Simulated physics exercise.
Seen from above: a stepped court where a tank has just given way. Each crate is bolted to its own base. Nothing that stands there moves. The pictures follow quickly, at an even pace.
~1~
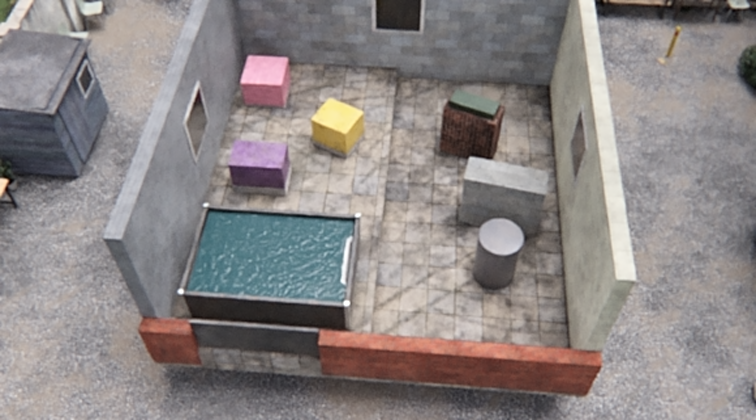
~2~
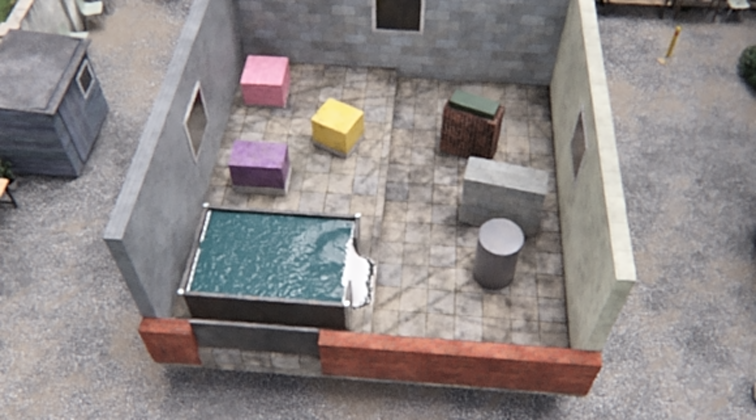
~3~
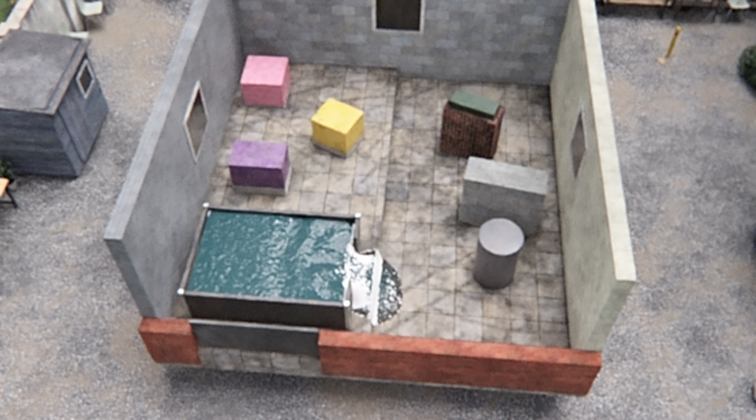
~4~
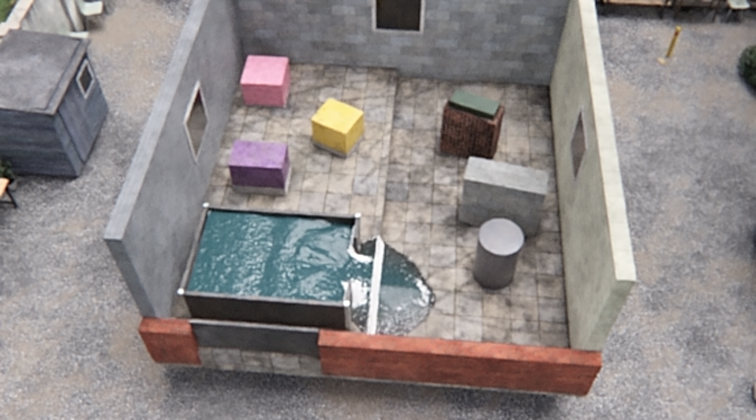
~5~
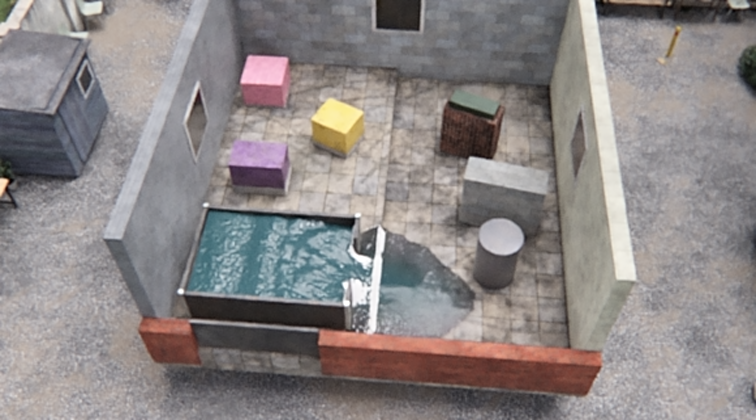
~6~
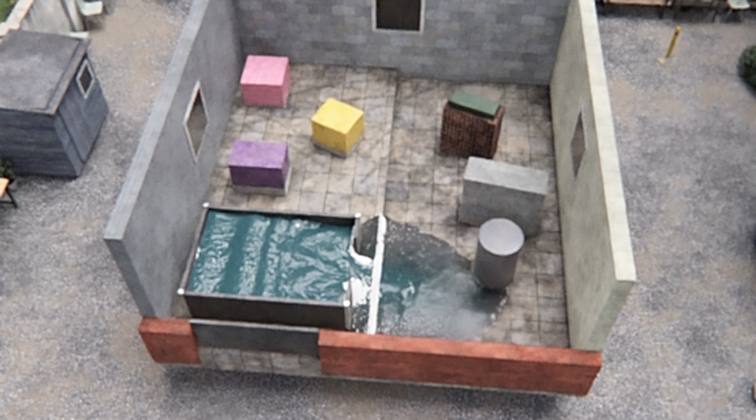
The video shows a tank of green water in a walled, tiled court with coloured blocks; water bursts from its right side, then spreads rightward across the floor in a widening sheet to around the grey cylinder.
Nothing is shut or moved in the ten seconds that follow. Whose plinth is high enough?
The yellow crate stays dry; the pink crate stays dry; the purple crate stays dry.
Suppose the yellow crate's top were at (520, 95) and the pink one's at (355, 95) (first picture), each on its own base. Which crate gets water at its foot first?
It is the one in yellow.
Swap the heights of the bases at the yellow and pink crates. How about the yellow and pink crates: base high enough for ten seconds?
Then: The yellow one is spared, the pink one keeps dry.
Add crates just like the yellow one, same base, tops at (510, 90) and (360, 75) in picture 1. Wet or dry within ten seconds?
One after the other: Is topped, is safe.
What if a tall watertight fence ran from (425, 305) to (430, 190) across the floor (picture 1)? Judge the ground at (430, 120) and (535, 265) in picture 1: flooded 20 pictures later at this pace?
In that order: Under water, awash.
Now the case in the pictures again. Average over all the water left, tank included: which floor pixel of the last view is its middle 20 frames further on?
Around (379, 284).
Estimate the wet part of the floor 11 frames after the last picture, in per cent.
Near 25 in a hundred.
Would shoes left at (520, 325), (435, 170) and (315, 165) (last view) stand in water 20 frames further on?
In turn: Covered, wet, free of water.
A moment on, water covers 25 % of the floor; the yellow crate not reached, the pink crate not reached, the purple crate not reached.
Next, water covers 25 % of the floor; the yellow crate not reached, the pink crate not reached, the purple crate not reached.
Then, water covers 35 % of the floor; the yellow crate not reached, the pink crate not reached, the purple crate not reached.
Later, water covers 55 % of the floor; the yellow crate not reached, the pink crate not reached, the purple crate not reached.
In the end, water covers 55 % of the floor; the yellow crate stayed above the water, the pink crate stayed above the water, the purple crate stayed above the water.
